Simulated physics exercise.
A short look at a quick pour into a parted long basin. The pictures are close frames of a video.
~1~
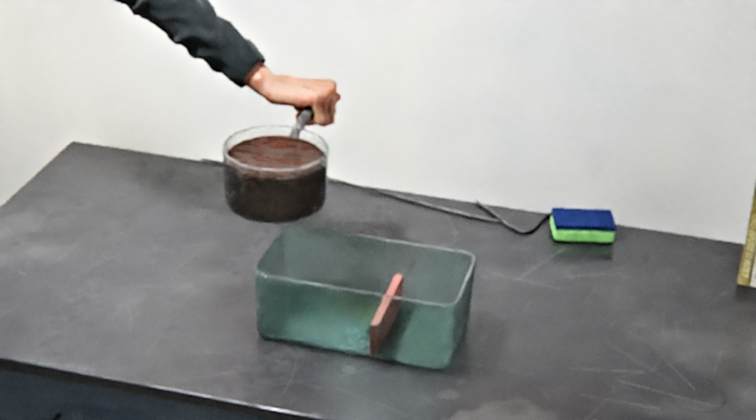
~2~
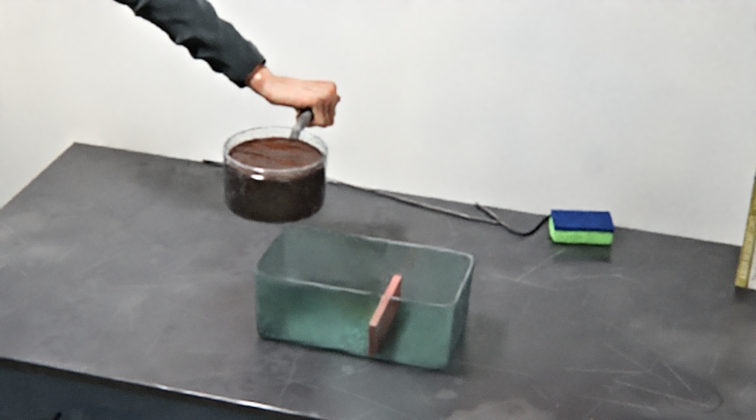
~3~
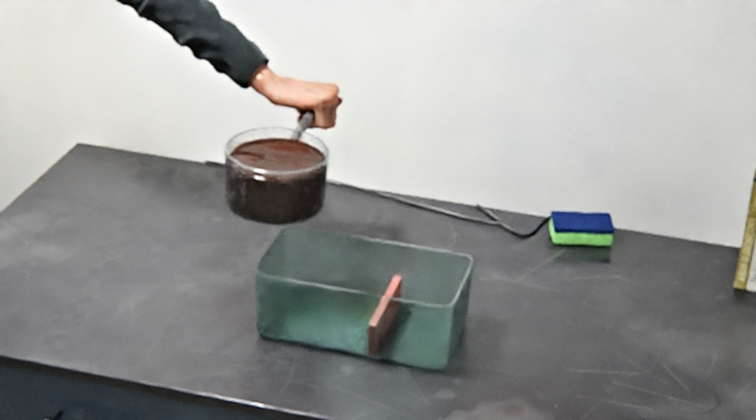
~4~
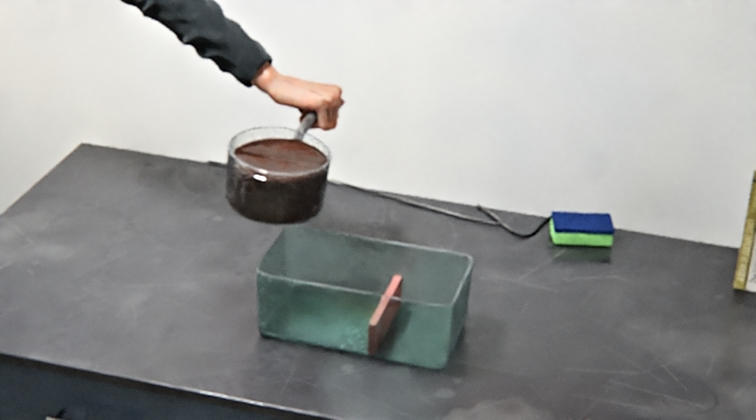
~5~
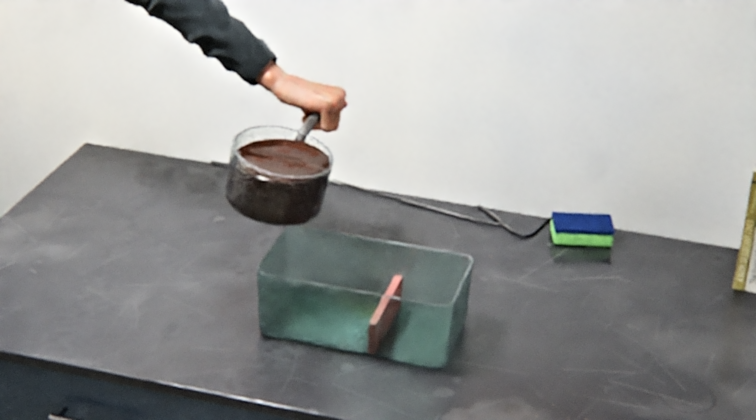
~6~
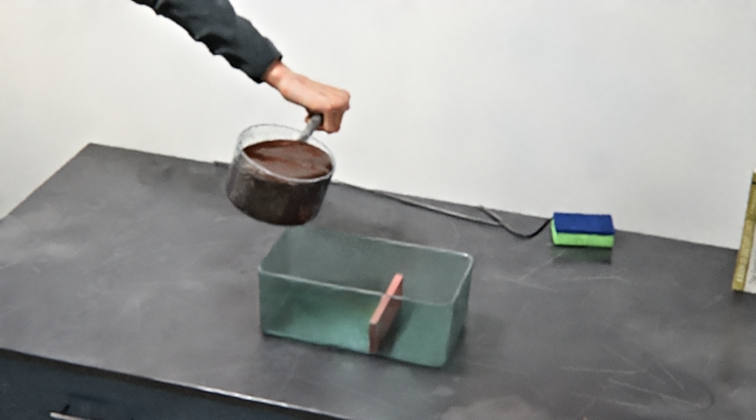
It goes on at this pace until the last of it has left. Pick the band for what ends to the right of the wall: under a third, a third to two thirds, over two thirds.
The share right of the wall is not even a third.
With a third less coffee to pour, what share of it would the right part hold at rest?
It comes to 0 per cent or so.
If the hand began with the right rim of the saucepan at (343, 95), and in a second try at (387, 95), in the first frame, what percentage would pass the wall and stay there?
In turn 60 and 70 in a hundred.
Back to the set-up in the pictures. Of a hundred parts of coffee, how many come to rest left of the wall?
Near 85 %.
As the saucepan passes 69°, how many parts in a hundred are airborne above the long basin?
About 30 per cent.
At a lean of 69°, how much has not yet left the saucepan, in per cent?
Close to 60 per cent.
A moment on, the saucepan is tipped part way and 59 per cent is still to pour, 12 is left of the wall and 0 right of it.
Next, the saucepan is tipped on its side and 15 per cent is still to pour, 67 is left of the wall and 8 right of it.
Then the saucepan is tipped on its side and 3 per cent is still to pour, 83 is left of the wall and 9 right of it.
Later the saucepan is tipped on its side and 1 per cent is still to pour, 87 is left of the wall and 10 right of it.
Finally, 87 per cent lies left of the wall, 10 right of it and 3 outside.
